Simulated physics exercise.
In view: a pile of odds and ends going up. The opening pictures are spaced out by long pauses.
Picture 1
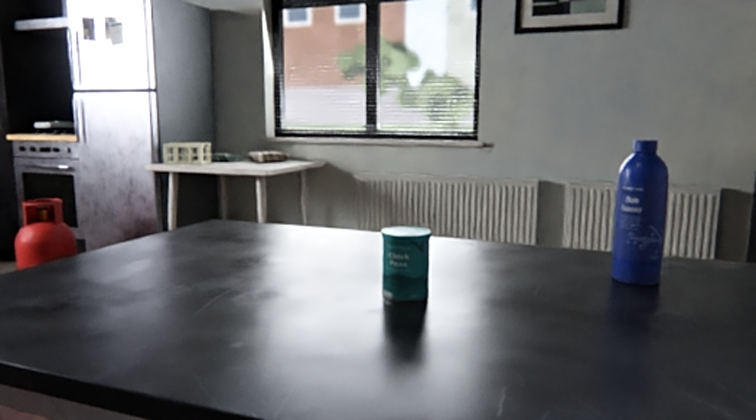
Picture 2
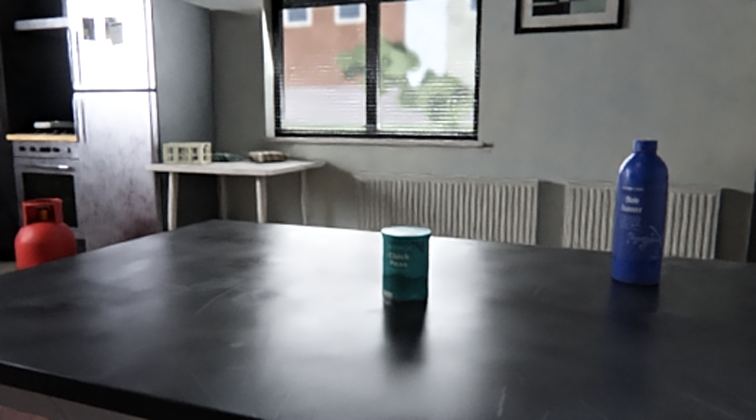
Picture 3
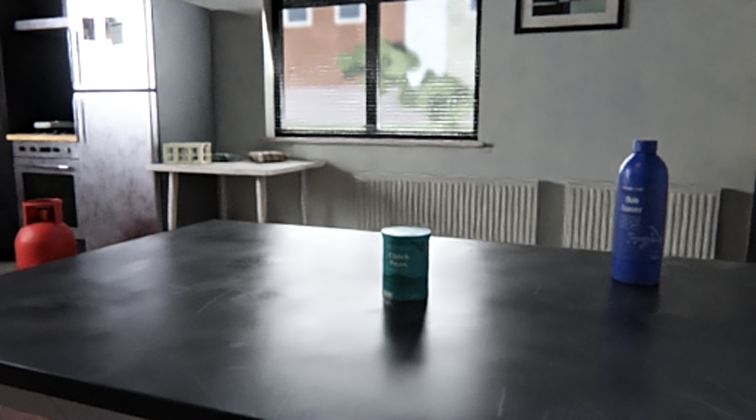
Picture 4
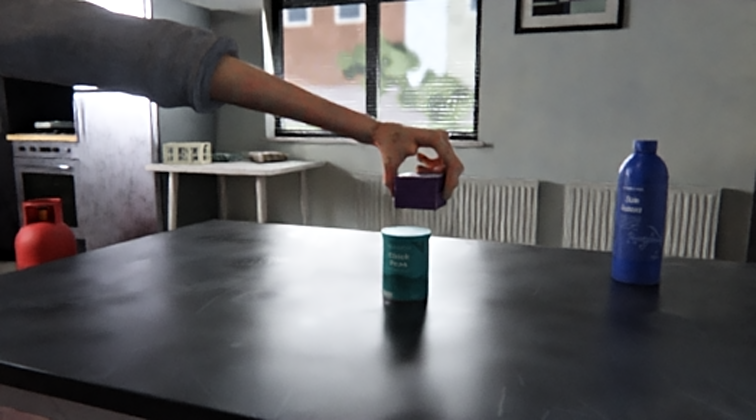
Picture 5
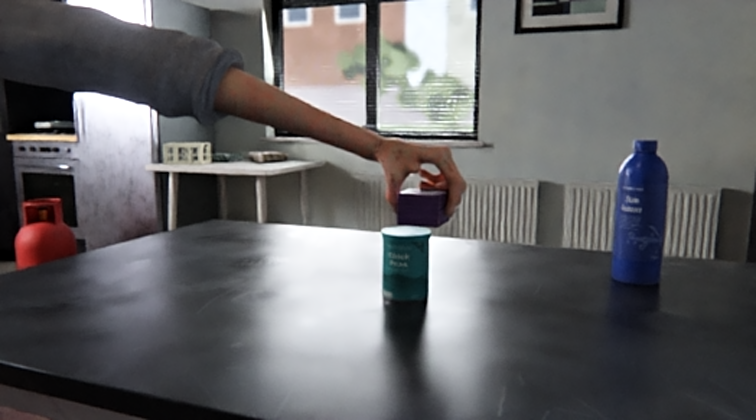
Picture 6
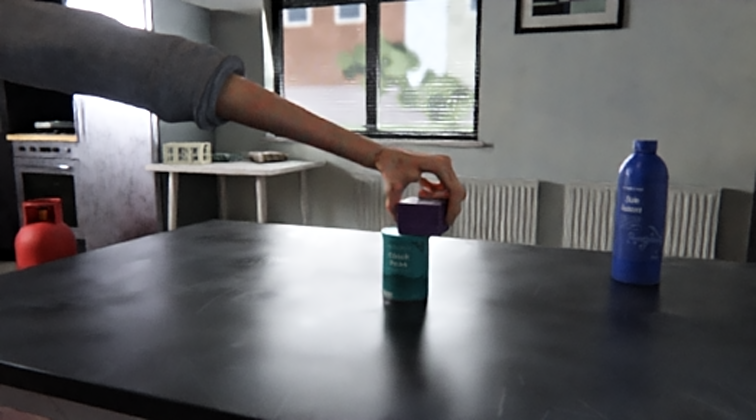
In a kitchen, a turquoise pot stands on a dark table before an arm reaches in, lowering a purple block onto it.
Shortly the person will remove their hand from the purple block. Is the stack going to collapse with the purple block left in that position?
It is going to stay in one piece.
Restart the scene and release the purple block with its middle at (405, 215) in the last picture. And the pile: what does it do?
Observed: Pile steady.
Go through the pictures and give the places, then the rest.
In the first picture, the last thing is not in view yet; turquoise pot (406, 263).
In the second picture, the last thing is not in view yet; turquoise pot (406, 263).
In the third picture, the last thing is not in view yet; turquoise pot (406, 263).
The fourth picture shows still above its spot; purple block (421, 191); turquoise pot (406, 263).
The fifth picture shows still above its spot; purple block (424, 208); turquoise pot (406, 263).
The sixth picture shows set down, still held; purple block (424, 216); turquoise pot (406, 263).
Then, 0.70 s past the last view, nothing moves.
Then, 1.60 s past the last view, purple block resting near (424, 217).
Finally, all 3 still in place. Final places as the last picture's camera would see them, purple block near (424, 217). The pile stays up.
